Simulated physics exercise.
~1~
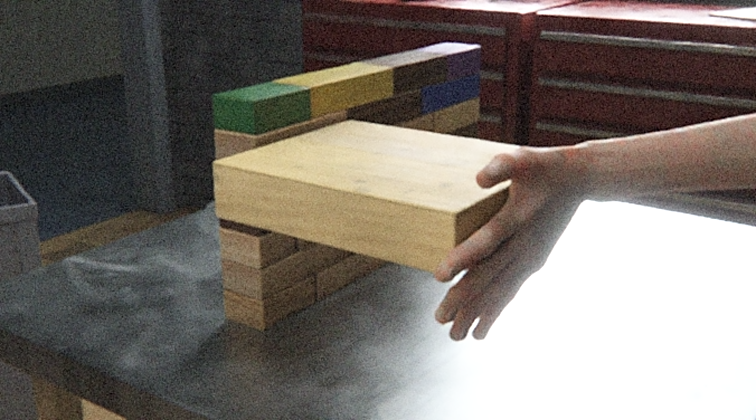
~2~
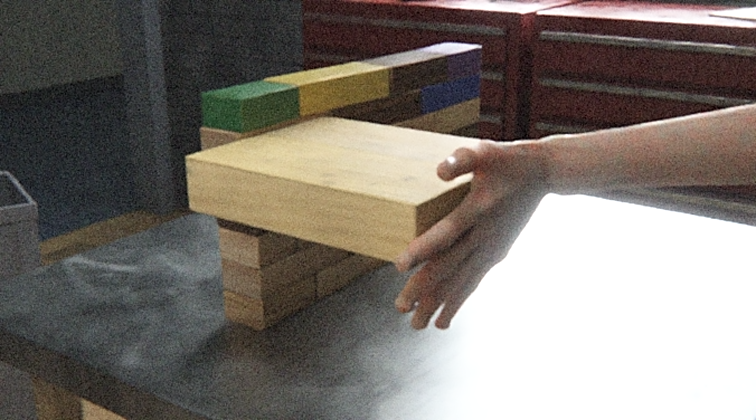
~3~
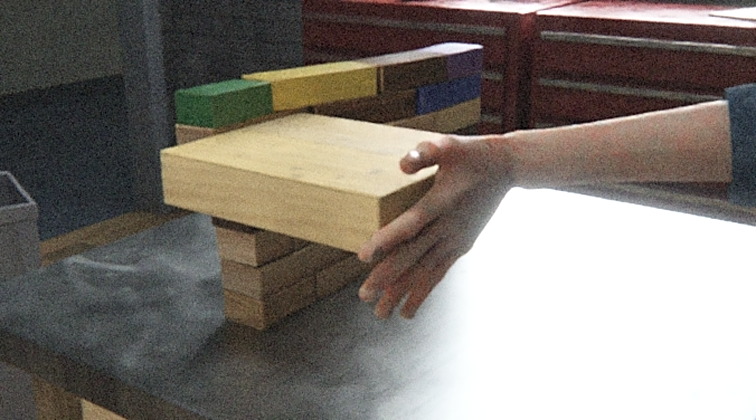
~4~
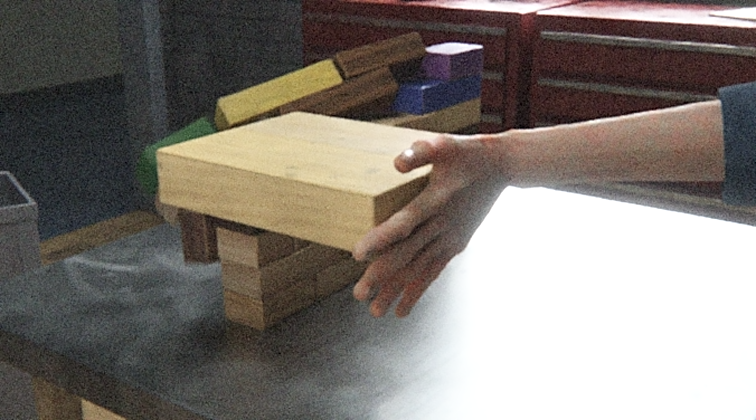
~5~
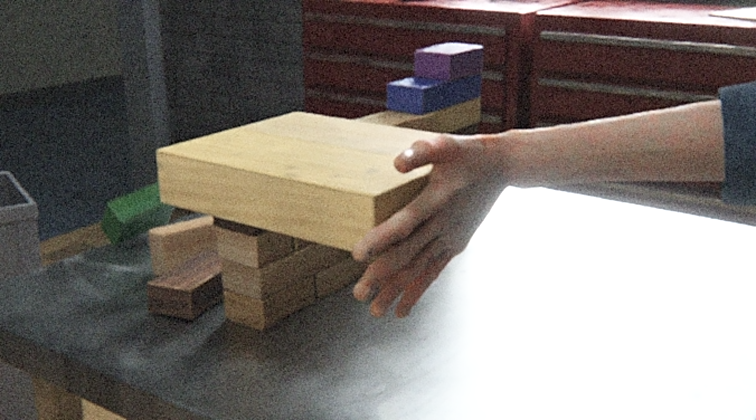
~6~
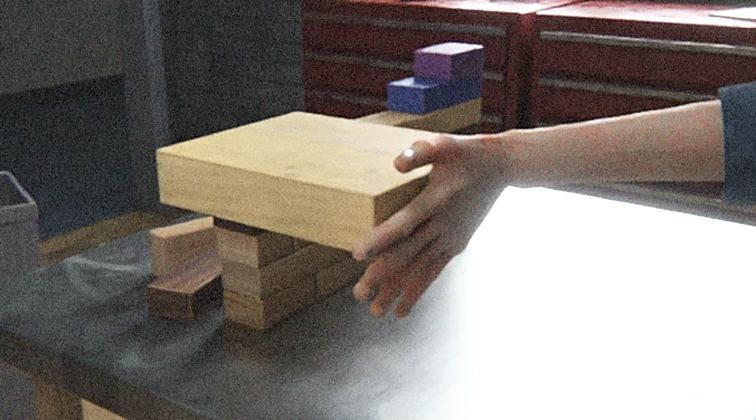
A hand pushes a wooden block left, toppling several wall blocks while the purple one stays up.
